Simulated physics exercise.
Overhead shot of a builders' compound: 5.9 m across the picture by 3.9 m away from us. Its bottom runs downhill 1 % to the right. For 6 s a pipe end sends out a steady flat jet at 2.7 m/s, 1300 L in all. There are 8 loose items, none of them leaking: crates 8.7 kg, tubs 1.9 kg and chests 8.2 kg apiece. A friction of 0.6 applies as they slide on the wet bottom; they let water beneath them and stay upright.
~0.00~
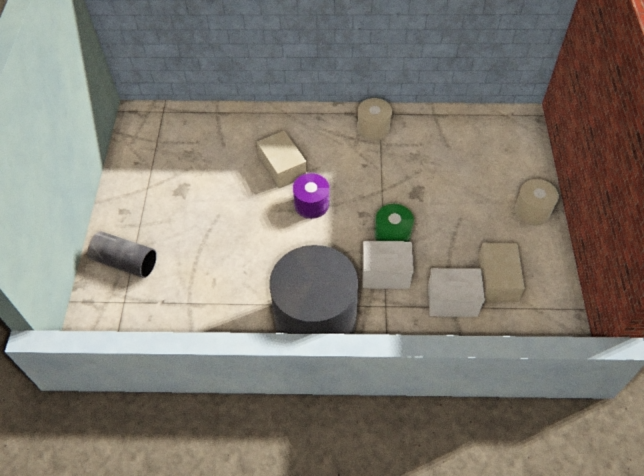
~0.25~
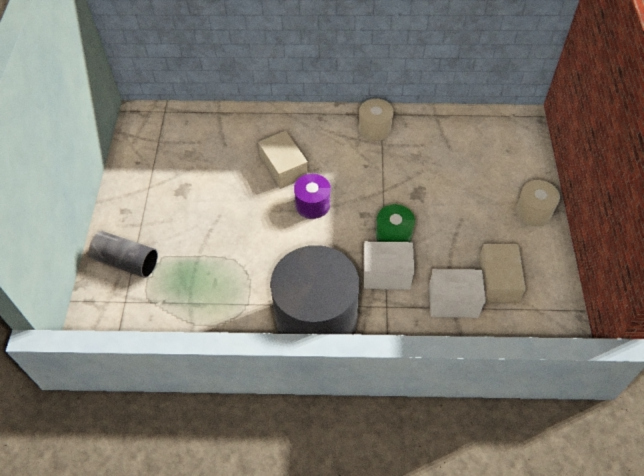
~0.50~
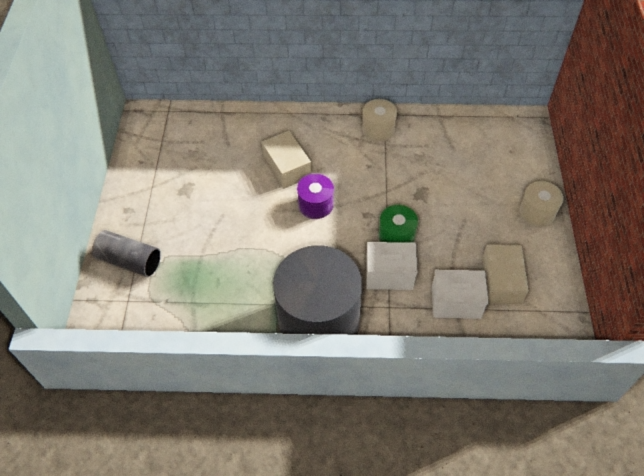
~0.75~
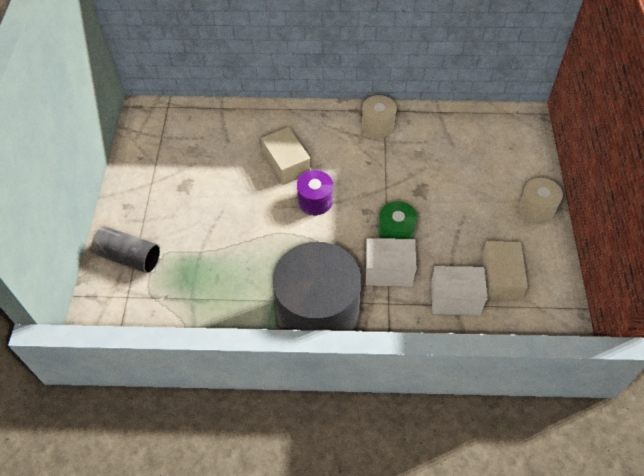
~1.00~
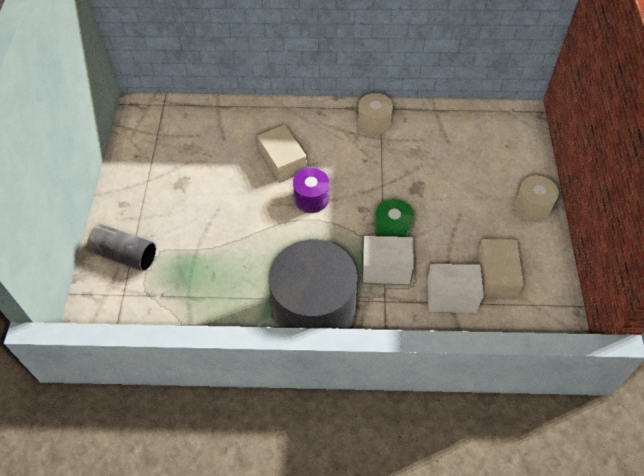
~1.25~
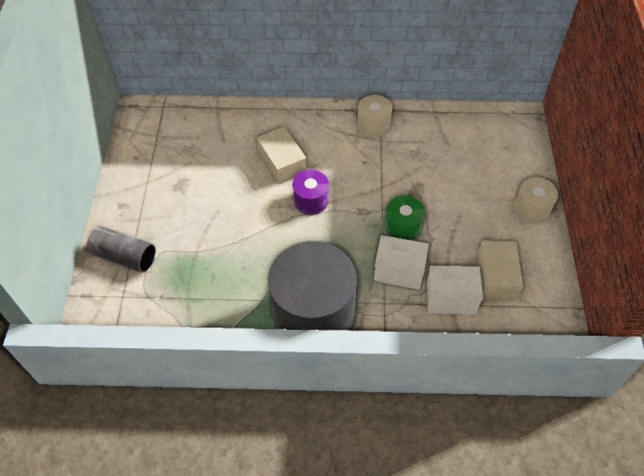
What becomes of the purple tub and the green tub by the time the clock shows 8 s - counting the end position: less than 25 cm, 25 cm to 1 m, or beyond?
One by one: Purple tub: Over a metre, green tub: Over a metre.
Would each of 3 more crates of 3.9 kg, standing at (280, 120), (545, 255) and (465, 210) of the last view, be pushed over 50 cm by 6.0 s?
Well, in turn it's inside that, then inside that, and finally beyond that.
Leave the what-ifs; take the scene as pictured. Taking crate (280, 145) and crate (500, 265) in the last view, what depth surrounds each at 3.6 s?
First about 1 cm, second about 2 cm.
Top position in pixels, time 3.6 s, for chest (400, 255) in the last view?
Position: About (484, 230).
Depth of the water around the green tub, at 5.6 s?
Roughly 14 cm at that moment.
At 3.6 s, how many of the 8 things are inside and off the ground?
Then: 4.
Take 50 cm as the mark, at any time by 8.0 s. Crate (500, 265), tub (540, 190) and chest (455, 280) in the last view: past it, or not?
In turn: Past it, short of it, less.
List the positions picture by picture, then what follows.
The purple tub at (311, 188) rests on the ground; the green tub at (395, 219) rests on the ground; 0.0 m2 under water; 0 of 8 have shifted, in the first frame.
The purple tub at (312, 188) rests on the ground; the green tub at (396, 220), on the bottom; 0.8 m2 under water; 0 of 8 have shifted, in the second frame.
The purple tub at (315, 188) rests on the ground; the green tub at (399, 220) rests on the ground; 1.7 m2 under water; 0 of 8 have shifted, in the third frame.
The purple tub at (315, 185) rests on the ground; the green tub at (398, 217), on the bottom; 2.3 m2 under water; 0 of 8 have shifted, in the fourth frame.
The purple tub at (311, 182), on the bottom; the green tub at (394, 214) rests on the ground; water covers 2.7 m2; 0 of 8 have shifted, in the fifth frame.
The purple tub at (310, 184), on the bottom; the green tub at (406, 211) rests on the ground, 16 cm from its start; water covers 3.3 m2; 2 of 8 have shifted, in the sixth frame.
After 1.8 s the purple tub is near (310, 184), 0.0 m from its start, aground; the green tub is near (467, 185), 1.0 m from its start, aground; 0 afloat.
After 3.6 s the purple tub is near (308, 170), 0.2 m from its start, afloat; the green tub is near (541, 123), 2.4 m from its start, afloat; 4 afloat.
After 5.6 s the purple tub is near (389, 89), 1.9 m from its start, afloat; the green tub is near (519, 109), 2.3 m from its start, afloat; 5 afloat.
After 8.0 s the purple tub is near (455, 88), 2.4 m from its start, afloat; the green tub is near (495, 154), 1.5 m from its start, afloat; 6 afloat.
